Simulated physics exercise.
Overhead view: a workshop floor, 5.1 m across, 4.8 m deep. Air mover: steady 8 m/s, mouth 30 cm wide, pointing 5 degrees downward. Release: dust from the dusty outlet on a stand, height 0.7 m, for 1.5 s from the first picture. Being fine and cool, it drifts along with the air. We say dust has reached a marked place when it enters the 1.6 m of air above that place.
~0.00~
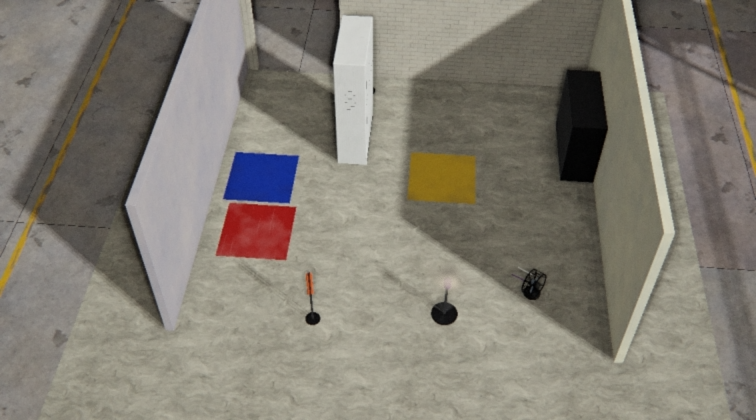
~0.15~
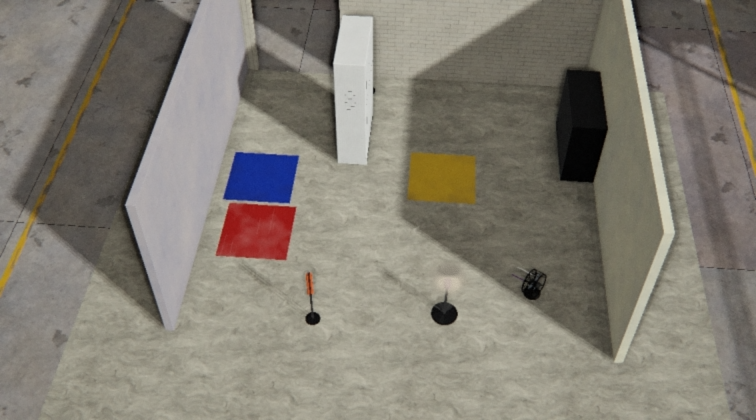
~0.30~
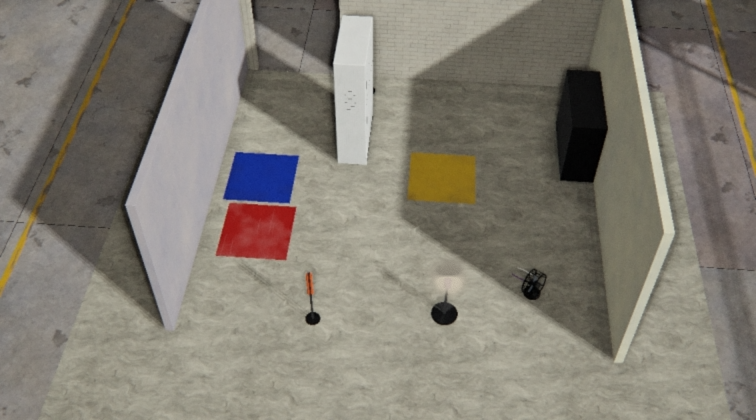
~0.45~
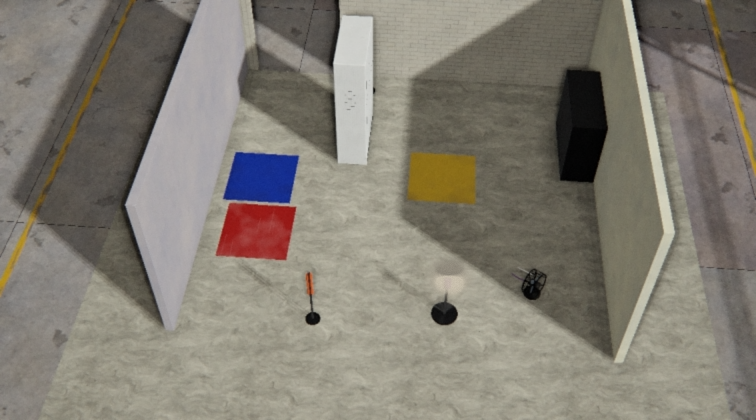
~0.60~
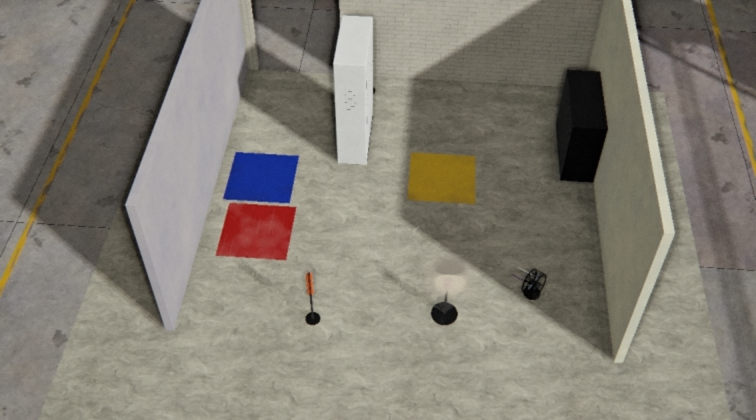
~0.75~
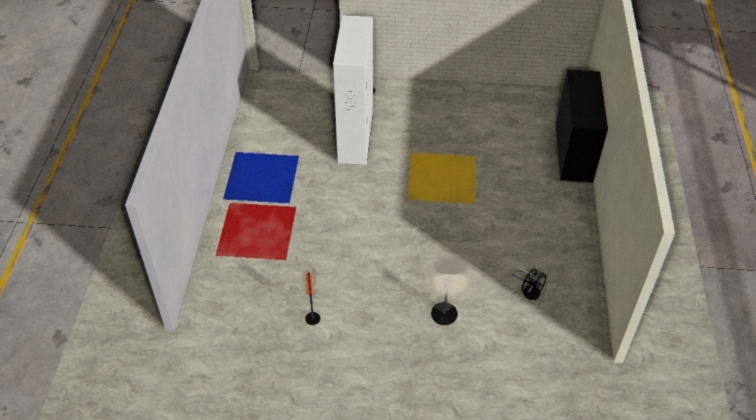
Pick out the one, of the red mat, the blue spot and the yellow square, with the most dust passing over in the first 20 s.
It is the blue one.
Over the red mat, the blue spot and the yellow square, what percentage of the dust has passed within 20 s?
Roughly 30 per cent red, 70 per cent blue, 1 per cent yellow.
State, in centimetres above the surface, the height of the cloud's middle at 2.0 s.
I'd put it at around 60 cm up.
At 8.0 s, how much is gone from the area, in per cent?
I'd say near 30 per cent.
By 2.0 s we count, 0 % has passed over the yellow square, 0 % over the blue spot and 0 % over the red mat, with 100 % still about or yet to come, and the middle of the rest is near (455, 271).
By 4.0 s we count, 0 % has passed over the yellow square, 3 % over the blue spot and 0 % over the red mat, with 100 % still about or yet to come, and the middle of the rest is near (459, 253).
By 8.0 s we count, 1 % has passed over the yellow square, 72 % over the blue spot and 23 % over the red mat, with 69 % still about or yet to come, and the middle of the rest is near (223, 118).
By 20.0 s we count, 1 % has passed over the yellow square, 74 % over the blue spot and 26 % over the red mat, with 4 % still about or yet to come.
